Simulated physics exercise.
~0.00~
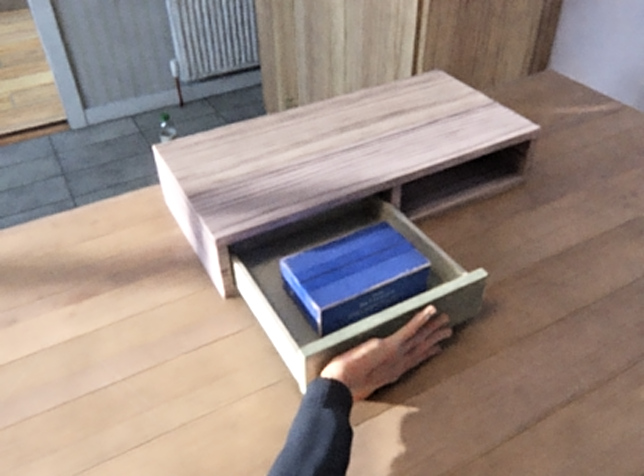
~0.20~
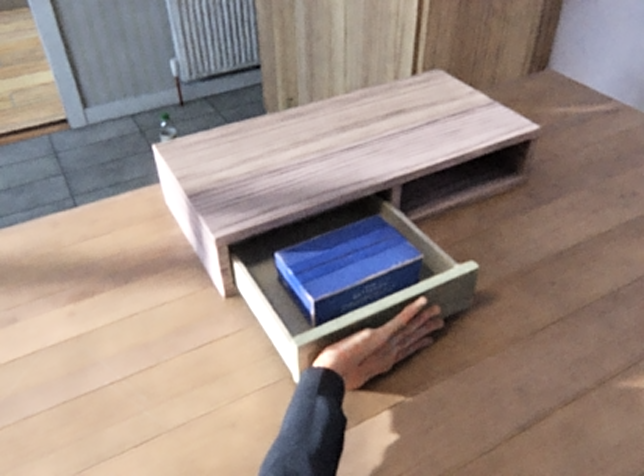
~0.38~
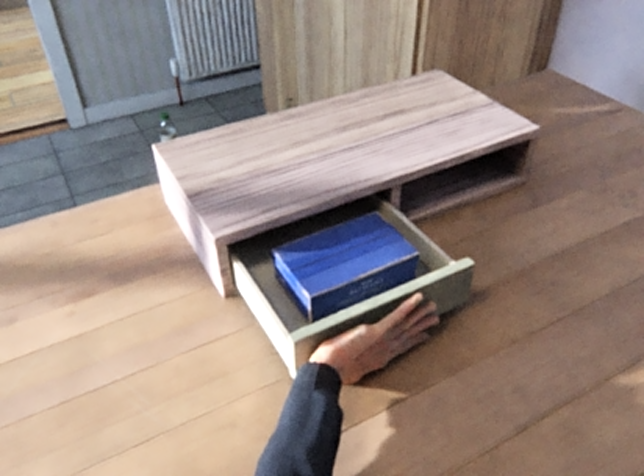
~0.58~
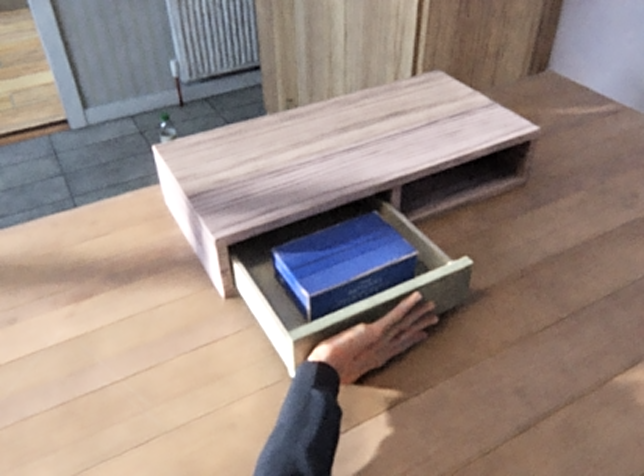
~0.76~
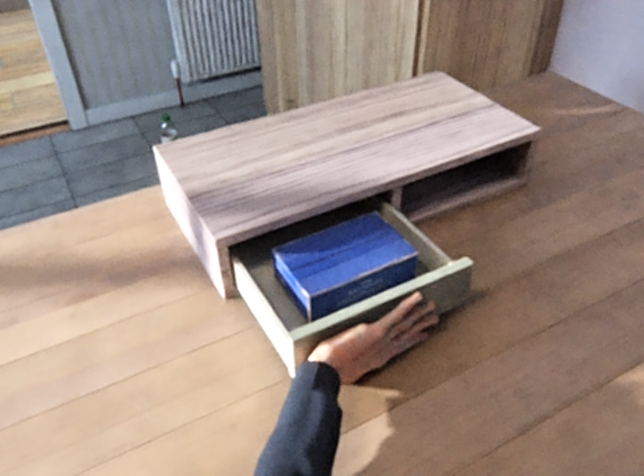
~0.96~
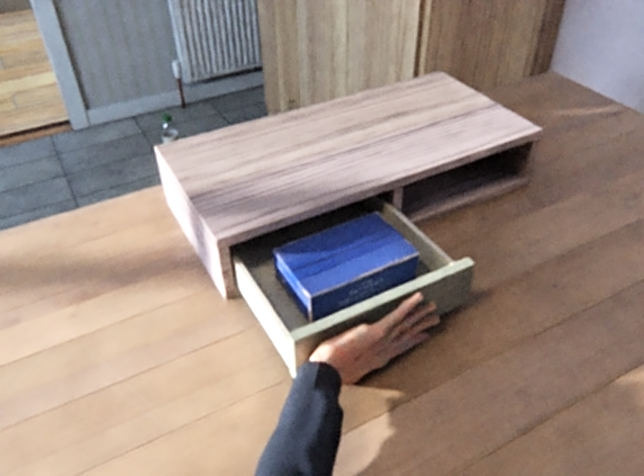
On a wooden floor, a low wooden unit has its drawer wide open with a blue box inside, and a dark-sleeved hand rests against the drawer's front. The hand pushes the drawer in slightly, the box moving with it, and then hand, drawer and box stay almost still.
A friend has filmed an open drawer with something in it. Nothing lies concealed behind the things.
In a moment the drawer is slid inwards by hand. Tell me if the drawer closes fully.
Odds are the drawer lines up with the cabinet front afterwards.
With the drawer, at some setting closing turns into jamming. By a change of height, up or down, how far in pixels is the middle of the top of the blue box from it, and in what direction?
Move it up some 8 pixels and it switches.
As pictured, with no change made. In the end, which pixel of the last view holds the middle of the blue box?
Its middle finishes close to (284, 195) in the last view.
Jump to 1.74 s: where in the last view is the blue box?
Centre estimate: (293, 205).
By 1.32 s, drawer starting in.
By 1.54 s, drawer about half in.
By 1.74 s, drawer nearly in.
When it is over (2.6 s), the drawer shuts flush.
